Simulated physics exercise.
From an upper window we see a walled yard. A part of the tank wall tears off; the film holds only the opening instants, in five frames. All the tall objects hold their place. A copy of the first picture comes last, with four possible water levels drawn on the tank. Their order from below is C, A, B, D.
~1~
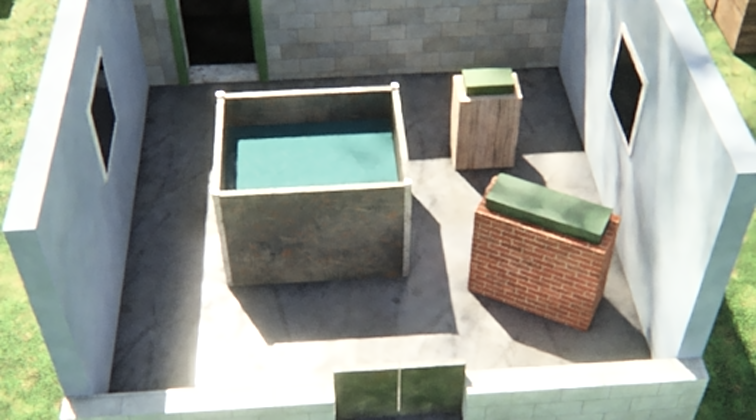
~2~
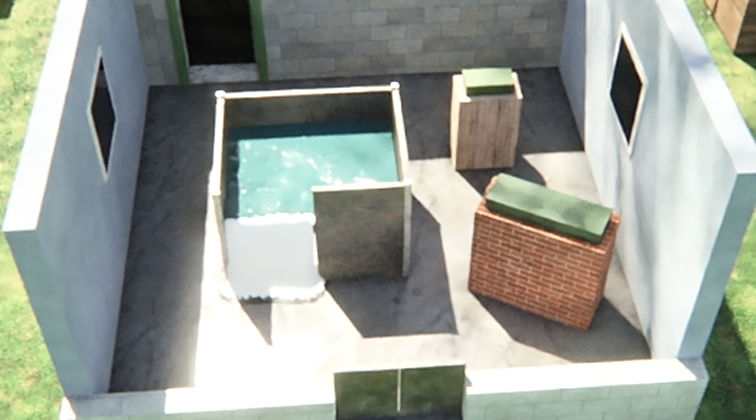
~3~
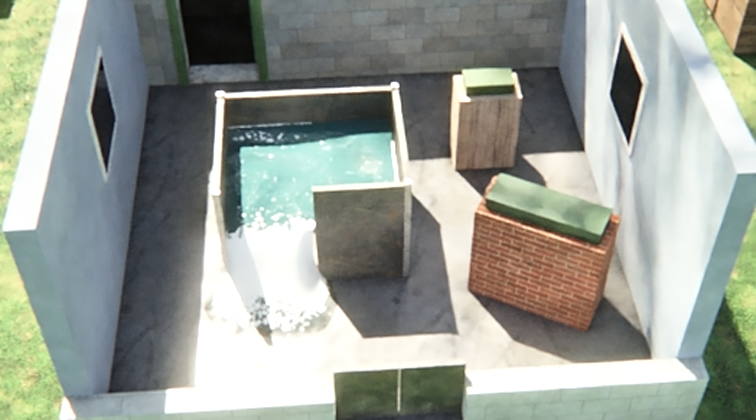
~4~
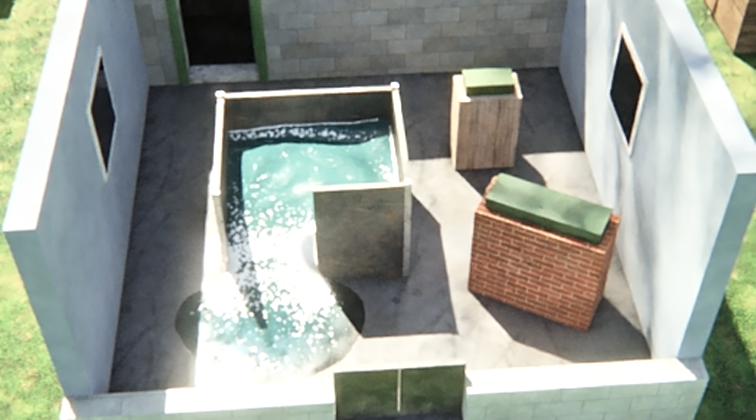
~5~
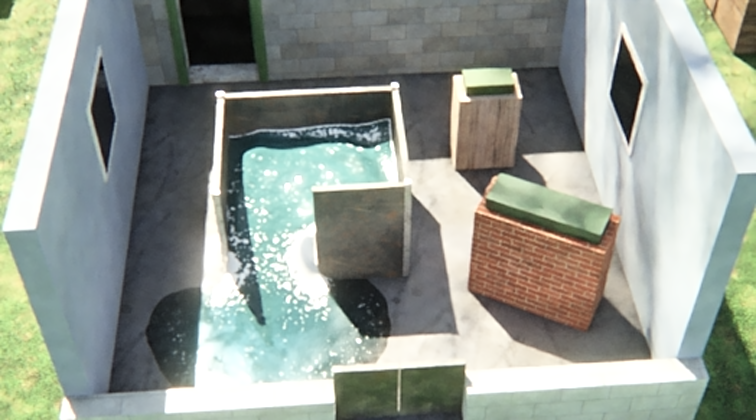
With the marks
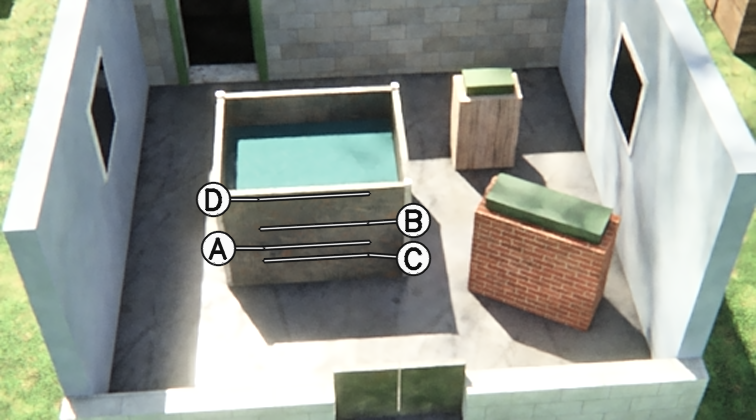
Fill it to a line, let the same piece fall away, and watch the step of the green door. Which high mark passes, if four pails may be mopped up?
Take A.
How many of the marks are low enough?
Two of them.
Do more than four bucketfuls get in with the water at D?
Yes.
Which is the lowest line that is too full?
B it is.
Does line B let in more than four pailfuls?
Yes, that goes wrong.
On the marked copy, A at (316, 245); B at (315, 226); C at (317, 257); D at (313, 196); from the bottom up C, A, B, D.
Choosing A, a bucket or two gets in.
Choosing B, about 10 bucketfuls get in.
Choosing C, nothing gets over.
Choosing D, dozens of bucketfuls pour in.
